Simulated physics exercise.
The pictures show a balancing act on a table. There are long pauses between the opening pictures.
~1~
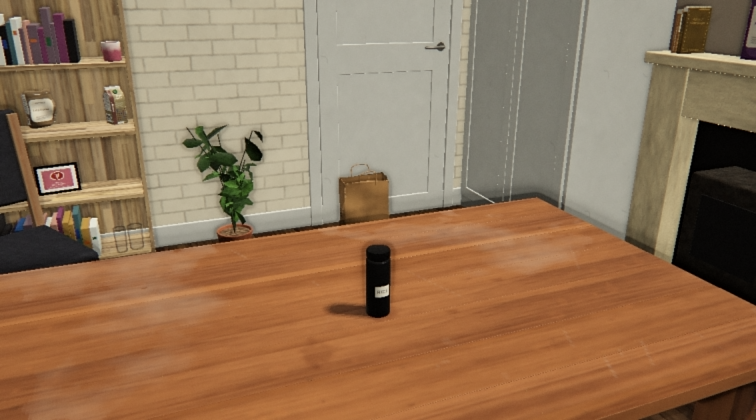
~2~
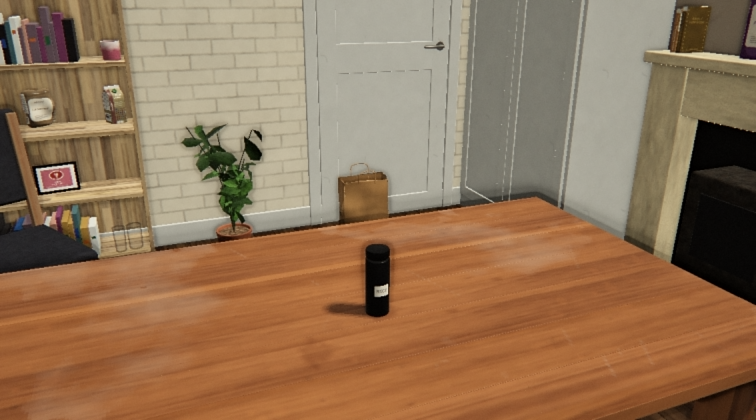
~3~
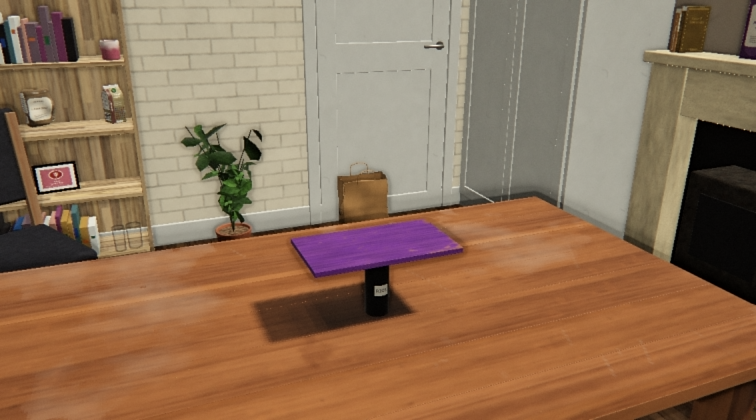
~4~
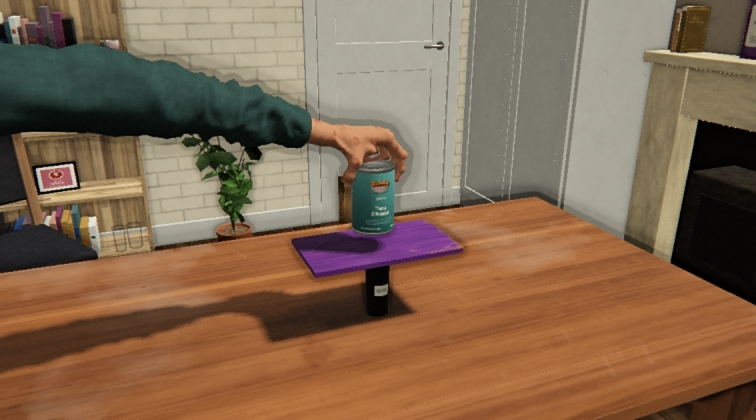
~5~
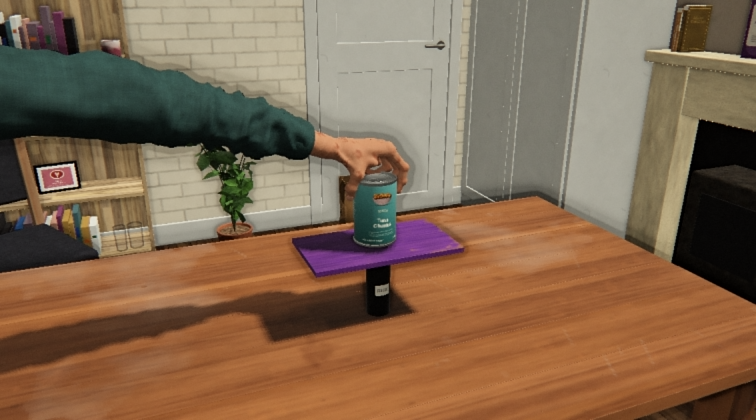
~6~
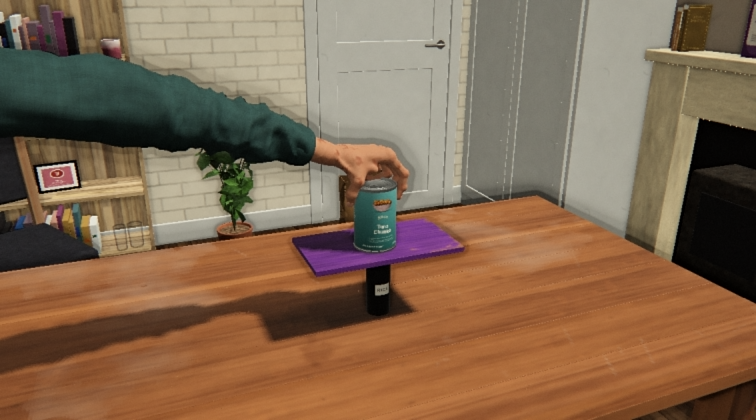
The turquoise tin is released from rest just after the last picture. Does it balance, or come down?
It holds.
Then, 0.30 s past the last view, nothing moves.
Then, 1.00 s past the last view, turquoise tin resting near (375, 215).
Finally, all 3 still in place. Final places as the last picture's camera would see them, turquoise tin near (375, 215). The stack stays up.
